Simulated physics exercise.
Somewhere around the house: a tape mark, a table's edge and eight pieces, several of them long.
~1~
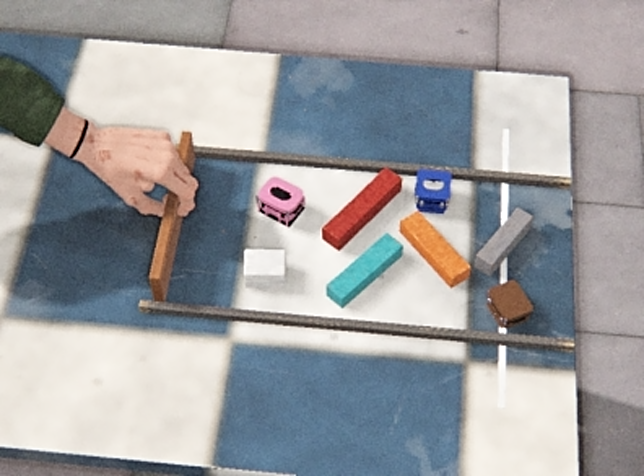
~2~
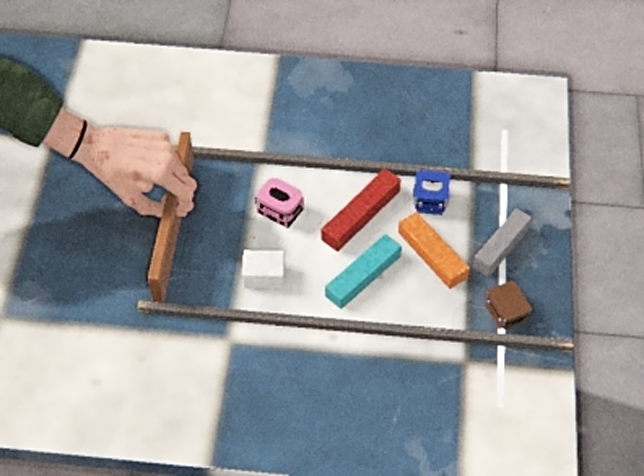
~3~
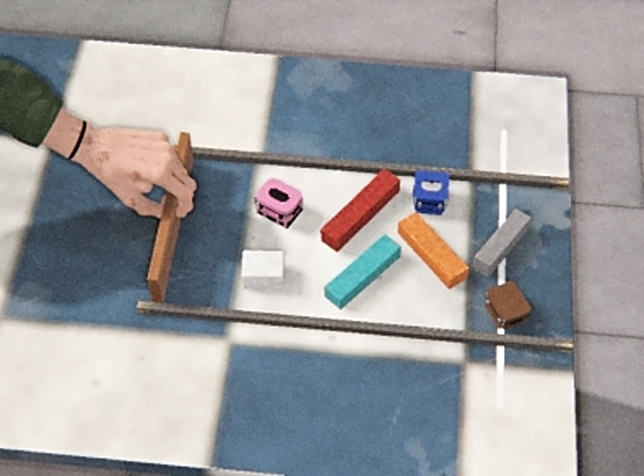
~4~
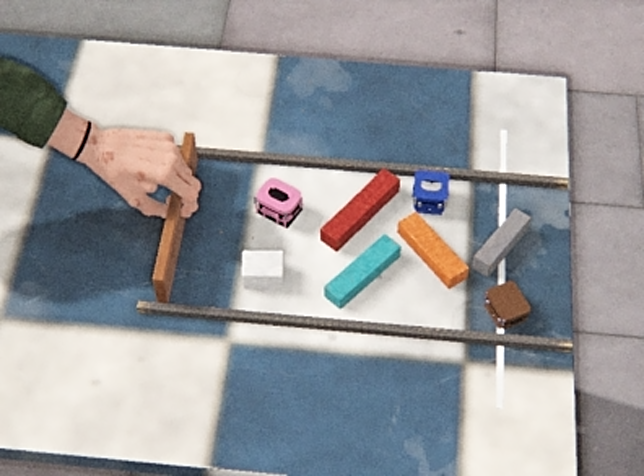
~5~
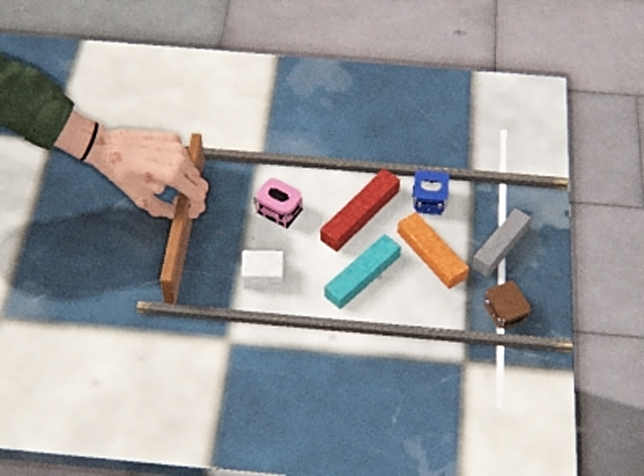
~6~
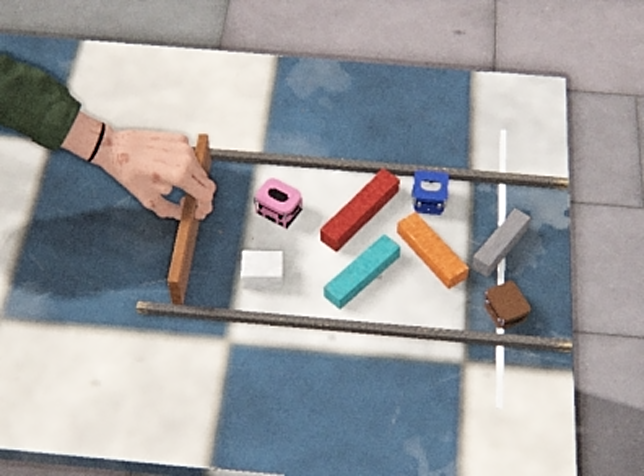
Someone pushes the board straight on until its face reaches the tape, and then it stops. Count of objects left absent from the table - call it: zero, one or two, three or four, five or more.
My call is three or four.
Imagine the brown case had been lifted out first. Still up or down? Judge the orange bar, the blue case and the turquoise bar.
Orange bar: Is gone; blue case: Is gone; turquoise bar: Is still there.
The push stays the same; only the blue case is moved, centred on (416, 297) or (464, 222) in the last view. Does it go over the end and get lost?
The blue case: Plunges, then plunges.
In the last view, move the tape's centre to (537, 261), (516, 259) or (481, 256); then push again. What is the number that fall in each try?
In order, the counts are 6, 4 and 2.
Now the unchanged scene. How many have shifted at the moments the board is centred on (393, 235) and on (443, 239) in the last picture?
First 7, then 8.
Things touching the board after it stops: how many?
2 of them.
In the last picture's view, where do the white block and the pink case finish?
Middles: Around (522, 294) and around (523, 212).
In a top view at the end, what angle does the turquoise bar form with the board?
Some 0 degrees.
Early on, none off yet; brown case at rest near (507, 307); grey bar at rest near (501, 243); orange bar at rest near (432, 250).
A while later, none off yet; brown case at rest near (508, 309); grey bar travelled a little near (520, 247); orange bar travelled about its own width near (485, 259).
Finally, the number that fall off is three or four; lost, blue case, orange bar, grey bar and brown case.
